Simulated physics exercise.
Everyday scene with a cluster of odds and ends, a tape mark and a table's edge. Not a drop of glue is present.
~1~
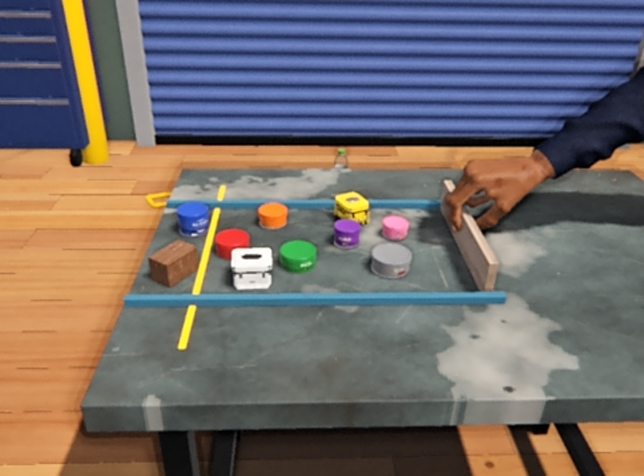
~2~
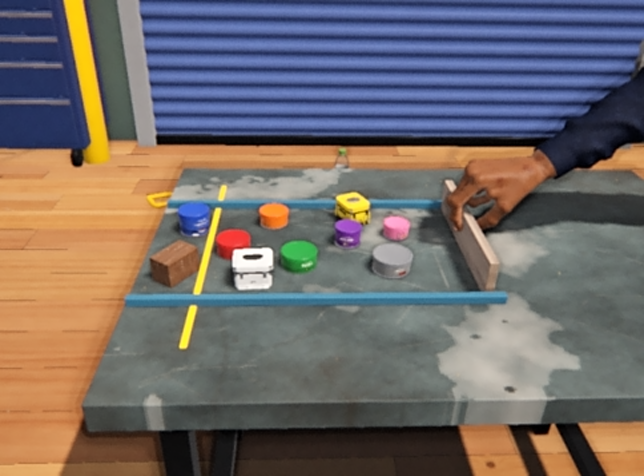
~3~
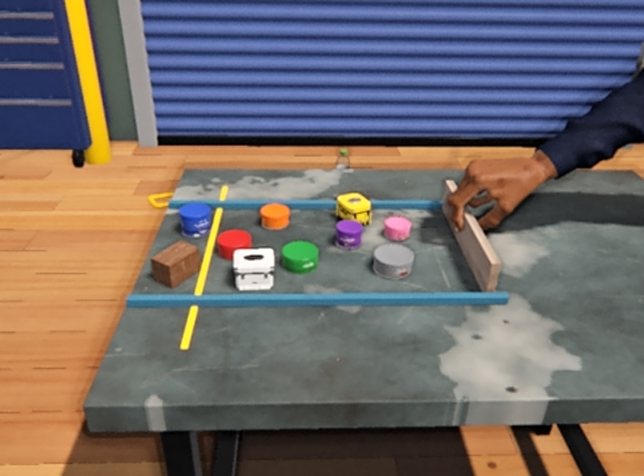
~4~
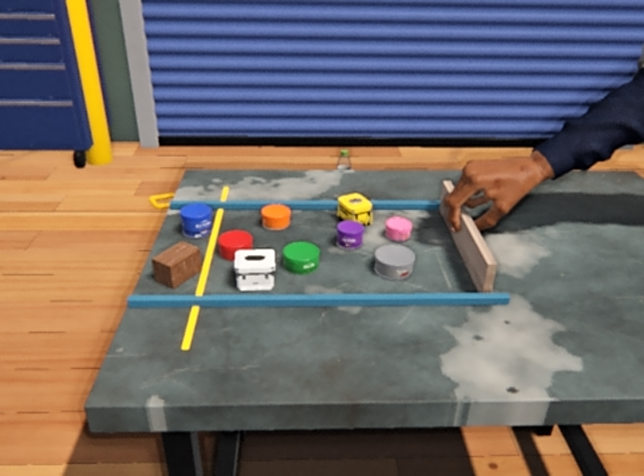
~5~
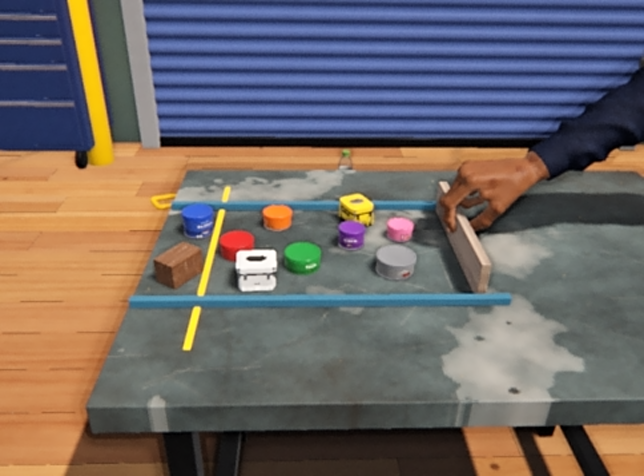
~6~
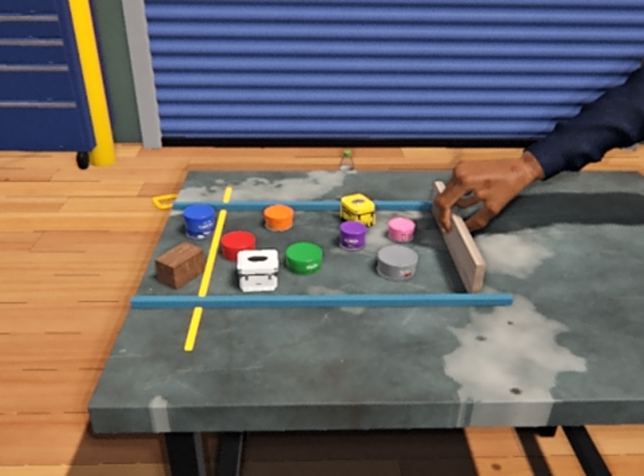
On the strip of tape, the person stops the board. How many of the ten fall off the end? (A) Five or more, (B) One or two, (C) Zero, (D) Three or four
Answer: B.
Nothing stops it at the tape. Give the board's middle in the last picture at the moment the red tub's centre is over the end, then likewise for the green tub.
The middle is at (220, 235) when it's the red tub, and at (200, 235) when it's the green tub.
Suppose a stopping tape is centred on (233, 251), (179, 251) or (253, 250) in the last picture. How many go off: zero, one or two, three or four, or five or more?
Lab note - count per position: Not one; 5 or more; none.
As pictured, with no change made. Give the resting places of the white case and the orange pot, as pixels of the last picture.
The white case ends at (186, 280) and the orange pot at (182, 217).
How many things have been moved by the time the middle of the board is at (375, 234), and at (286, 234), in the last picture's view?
Note: First position 4; second position 8.
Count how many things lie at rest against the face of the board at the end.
At rest, 5 are in contact.
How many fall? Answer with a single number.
Altogether the count is 2.
Early on, none off yet; brown block at rest near (181, 265); blue tin at rest near (200, 222); red tub at rest near (239, 247).
A while later, none off yet; brown block at rest near (181, 265); blue tin at rest near (200, 222); red tub moving near (232, 245).
Further along, none off yet; brown block moving near (177, 266); blue tin travelled about its own width near (184, 218); red tub travelled well along near (182, 237).
Finally, the number that fall off is one or two; lost, red tub and blue tin.
